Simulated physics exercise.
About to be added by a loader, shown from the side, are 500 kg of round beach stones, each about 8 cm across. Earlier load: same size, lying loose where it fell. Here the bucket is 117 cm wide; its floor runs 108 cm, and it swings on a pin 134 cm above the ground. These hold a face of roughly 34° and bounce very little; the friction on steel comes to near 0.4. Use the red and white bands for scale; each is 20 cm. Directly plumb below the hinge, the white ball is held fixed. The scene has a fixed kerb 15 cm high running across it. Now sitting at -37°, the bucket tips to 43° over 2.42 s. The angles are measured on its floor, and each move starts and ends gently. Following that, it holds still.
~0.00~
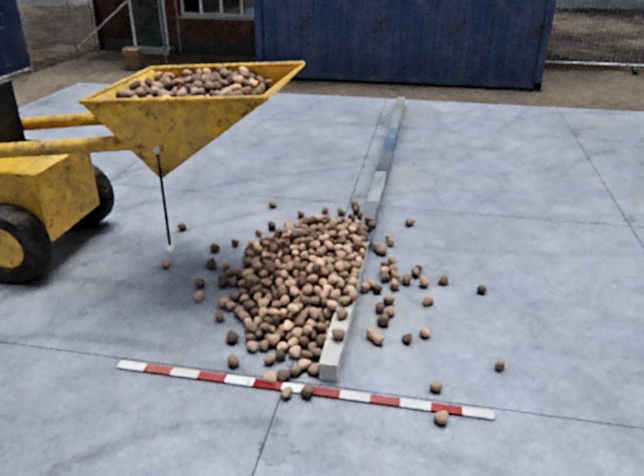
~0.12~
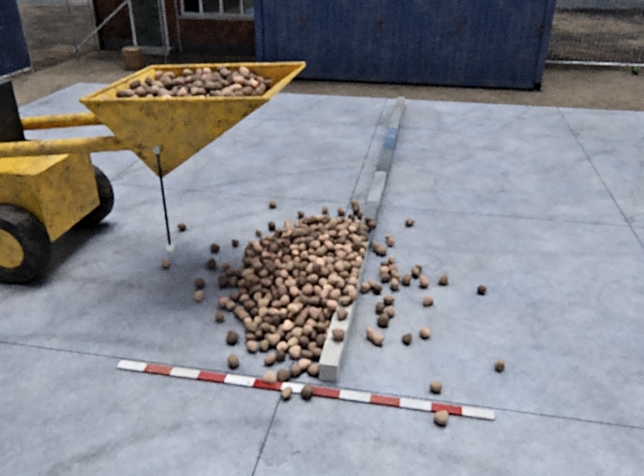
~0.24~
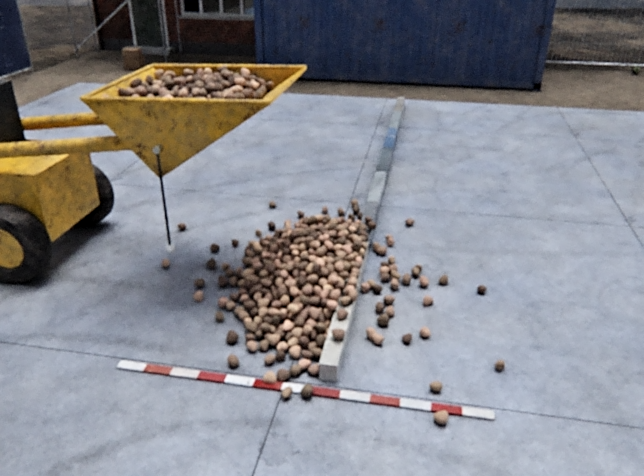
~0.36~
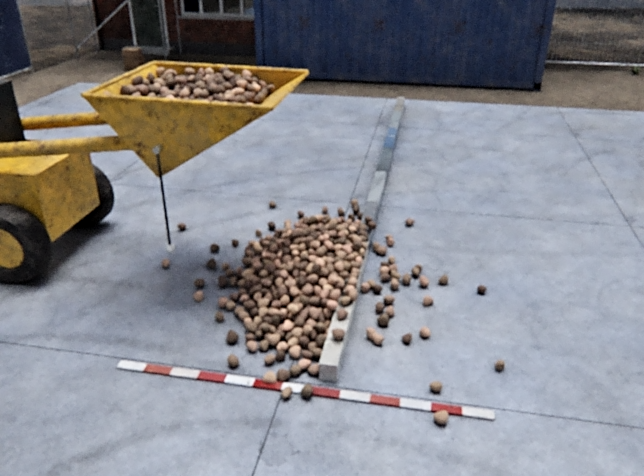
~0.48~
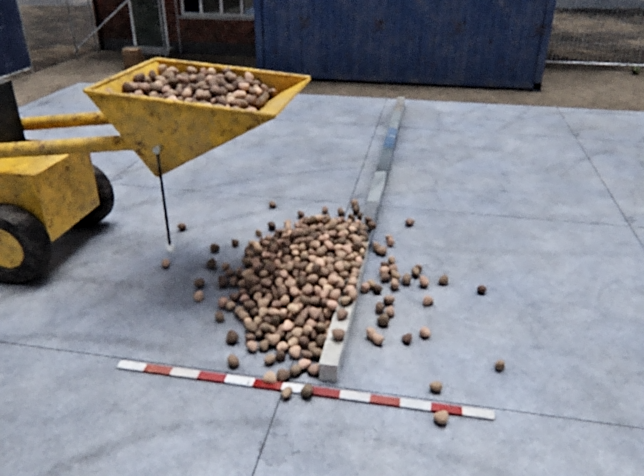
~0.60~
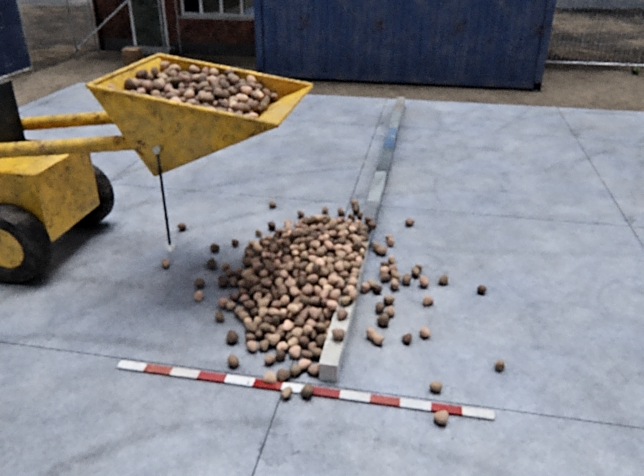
To begin with, a yellow loader on the left holds a raised bucket of round stones beside a loose pile lying mostly left of a pale kerb on grey paving. The bucket then slowly tilts slightly, its right lip lowering and its stones shifting a little, while the pile stays still.
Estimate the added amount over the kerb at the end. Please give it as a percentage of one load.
Roughly 16 per cent of a load.
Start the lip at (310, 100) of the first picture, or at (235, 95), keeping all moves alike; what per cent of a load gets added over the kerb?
Close to 55 per cent, followed by close to 0 per cent.
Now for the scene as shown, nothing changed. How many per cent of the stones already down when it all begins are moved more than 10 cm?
About 25 per cent.
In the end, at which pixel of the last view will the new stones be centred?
(305, 259).
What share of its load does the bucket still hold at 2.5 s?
Near 5 per cent of the load is held.
After 1.8 s the floor is at 31°; in per cent of one load, 89 in the bucket, 106 on this side of the kerb, 6 over the kerb; the foremost stones are at (447, 326).
After 2.5 s the floor is at 43°; in per cent of one load, 5 in the bucket, 182 on this side of the kerb, 13 over the kerb; the foremost stones are at (448, 328).
After 2.9 s the floor is at 43°; in per cent of one load, 0 in the bucket, 181 on this side of the kerb, 19 over the kerb; the foremost stones are at (467, 303).
After 5.6 s the floor is at 43°; in per cent of one load, 0 in the bucket, 178 on this side of the kerb, 22 over the kerb; the foremost stones are at (498, 293). Net gain over the kerb, 16.
